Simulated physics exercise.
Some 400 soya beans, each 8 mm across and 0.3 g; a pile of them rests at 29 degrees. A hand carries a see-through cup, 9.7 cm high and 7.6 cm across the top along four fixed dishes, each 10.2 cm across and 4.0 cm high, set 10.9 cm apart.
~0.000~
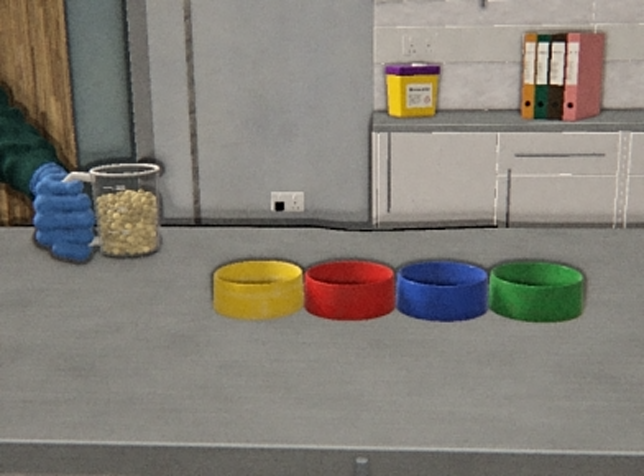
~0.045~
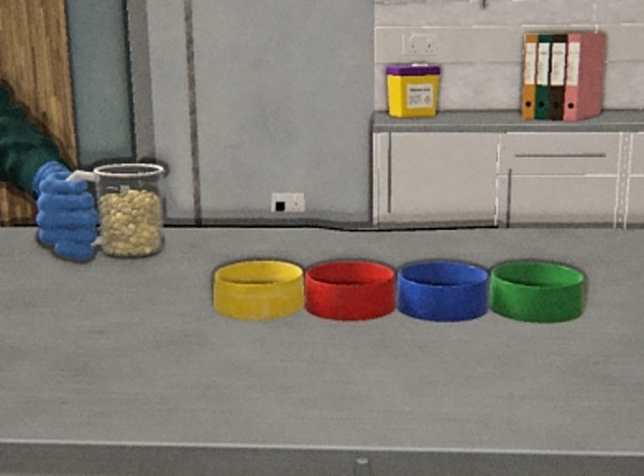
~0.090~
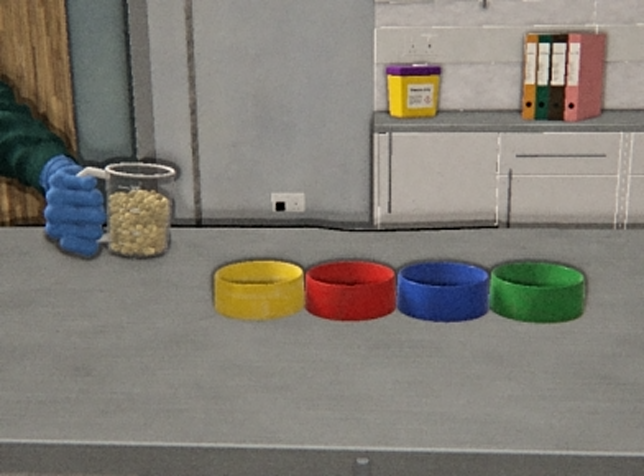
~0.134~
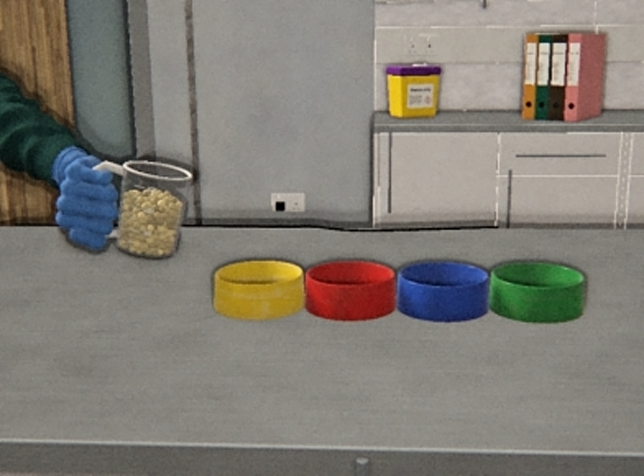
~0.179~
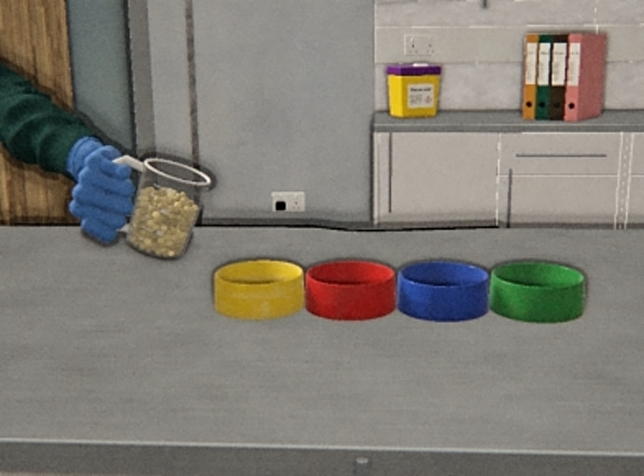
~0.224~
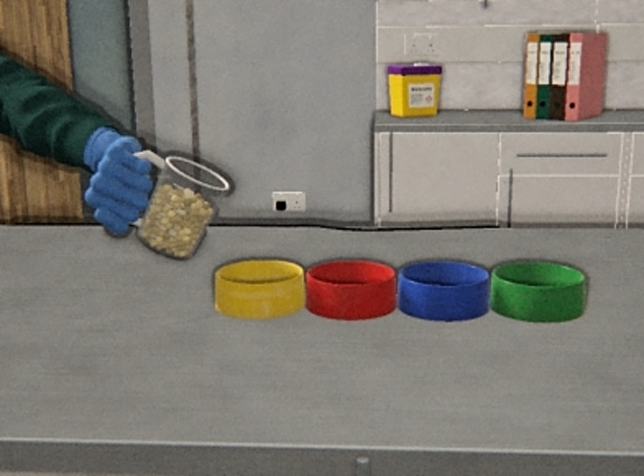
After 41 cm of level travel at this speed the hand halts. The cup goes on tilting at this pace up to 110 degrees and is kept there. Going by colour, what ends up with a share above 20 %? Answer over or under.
Red dish: Under; blue dish: Over; green dish: Over; yellow dish: Under; on the counter: Under.
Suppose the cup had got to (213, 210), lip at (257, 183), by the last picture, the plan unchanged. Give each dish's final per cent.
Red 0; blue 0; green 100; yellow 0.
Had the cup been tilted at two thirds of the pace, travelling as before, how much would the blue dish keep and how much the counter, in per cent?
Then: Blue 0, counter 10.
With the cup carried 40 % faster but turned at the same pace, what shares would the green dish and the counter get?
Then: Green 90; counter 10.
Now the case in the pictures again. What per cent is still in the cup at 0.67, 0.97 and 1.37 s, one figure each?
In turn: 100, 45, 0.
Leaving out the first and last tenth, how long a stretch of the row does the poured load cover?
Roughly 15 cm.
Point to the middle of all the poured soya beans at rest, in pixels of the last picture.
Around (487, 295).
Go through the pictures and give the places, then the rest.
In the first frame, cup at (128, 210), tilt 0 degrees, lip at (157, 170), moved 0.0 cm; middle of the pieces at (127, 224); yellow dish at (258, 273); red dish at (350, 274); blue dish at (442, 274); green dish at (537, 275).
In the second frame, cup at (131, 211), tilt 1 degrees, lip at (161, 171), moved 0.3 cm; middle of the pieces at (130, 224).
In the third frame, cup at (139, 211), tilt 6 degrees, lip at (173, 174), moved 1.3 cm; middle of the pieces at (137, 224).
In the fourth frame, cup at (152, 210), tilt 12 degrees, lip at (190, 178), moved 2.8 cm; middle of the pieces at (148, 223).
In the fifth frame, cup at (166, 210), tilt 20 degrees, lip at (209, 183), moved 4.5 cm; middle of the pieces at (161, 222).
In the sixth frame, cup at (181, 210), tilt 27 degrees, lip at (227, 188), moved 6.2 cm; middle of the pieces at (174, 221); yellow dish at (260, 272); red dish at (351, 273); blue dish at (444, 274); green dish at (538, 275). Its pace works out near 165 degrees a second; the hand travels 38 cm a second.
After 0.67 s, tilt 102 degrees; cup holds 100 %.
After 0.97 s, tilt 110 degrees; cup holds 45 %, red 5 %, blue 50 %.
After 1.37 s, tilt 110 degrees; cup holds 0 %, red 5 %, blue 45 %, green 45 %.
At rest (1.8 s), red 5 %, blue 45 %, green 45 %, yellow 0 %, counter 5 %.
